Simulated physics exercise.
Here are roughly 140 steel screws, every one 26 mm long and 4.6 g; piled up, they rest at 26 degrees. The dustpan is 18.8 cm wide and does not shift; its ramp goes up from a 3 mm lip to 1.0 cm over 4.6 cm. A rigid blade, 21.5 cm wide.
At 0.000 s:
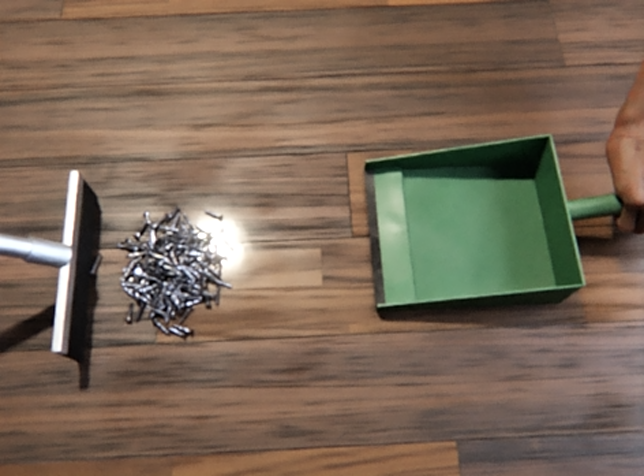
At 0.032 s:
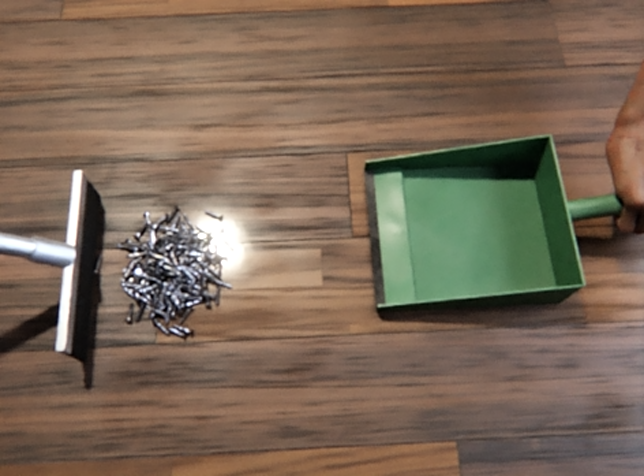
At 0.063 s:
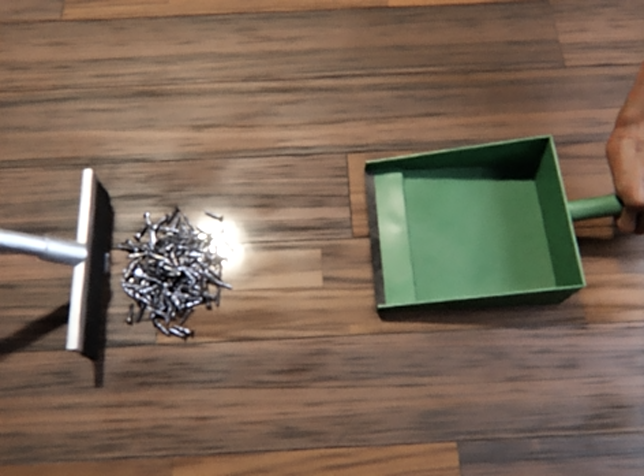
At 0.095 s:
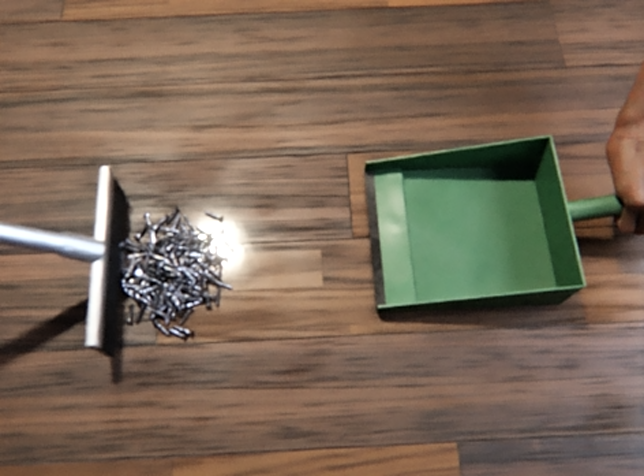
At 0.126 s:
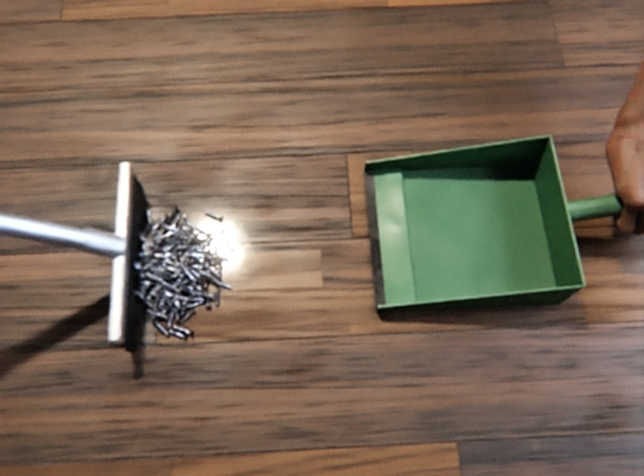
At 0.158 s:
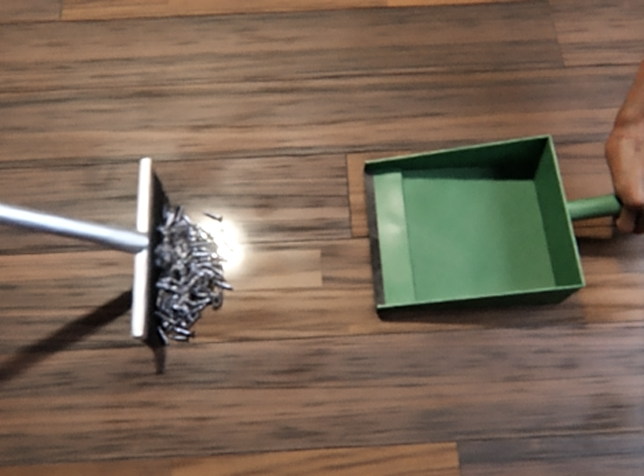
Squeegee-like blade on a metal handle sliding right across a wood floor, pressing into a pile of screws, hand-held green dustpan staying still.
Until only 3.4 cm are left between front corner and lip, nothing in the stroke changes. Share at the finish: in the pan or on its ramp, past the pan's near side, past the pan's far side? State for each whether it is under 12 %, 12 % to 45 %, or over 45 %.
Pan: 12 % to 45 %; near side: Under 12 %; far side: Under 12 %.
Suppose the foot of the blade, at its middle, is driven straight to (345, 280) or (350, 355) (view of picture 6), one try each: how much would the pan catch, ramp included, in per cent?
Close to 30 and 10 in a hundred, in that order.
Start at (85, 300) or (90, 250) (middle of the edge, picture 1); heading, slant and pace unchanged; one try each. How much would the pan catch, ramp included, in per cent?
Estimates: 30 percent and 25 percent.
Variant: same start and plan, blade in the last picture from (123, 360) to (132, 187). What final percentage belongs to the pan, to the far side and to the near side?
Per cent by place - pan 20, far side 0, near side 30.
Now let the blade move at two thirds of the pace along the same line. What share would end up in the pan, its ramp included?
Share: Near 30 %.
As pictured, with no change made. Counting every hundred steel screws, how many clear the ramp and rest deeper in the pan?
Around 5 percent.
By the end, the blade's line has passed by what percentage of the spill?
Near 5 percent, give or take.
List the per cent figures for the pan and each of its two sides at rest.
Pan 35, near side 5, far side 5.
After 0.31 s, middle of the blade 15 cm from the lip; 0 % over the lip, far side 0 %, near side 5 %.
After 0.41 s, middle of the blade 7 cm from the lip; 0 % over the lip, far side 0 %, near side 5 %.
Then, at 0.65 s, middle of the blade 4 cm from the lip; 35 % over the lip, far side 5 %, near side 5 %.
By 1.5 s all is still; pan 35 %, near side 5 %, far side 5 %, in front of the lip or behind the blade 50 %.
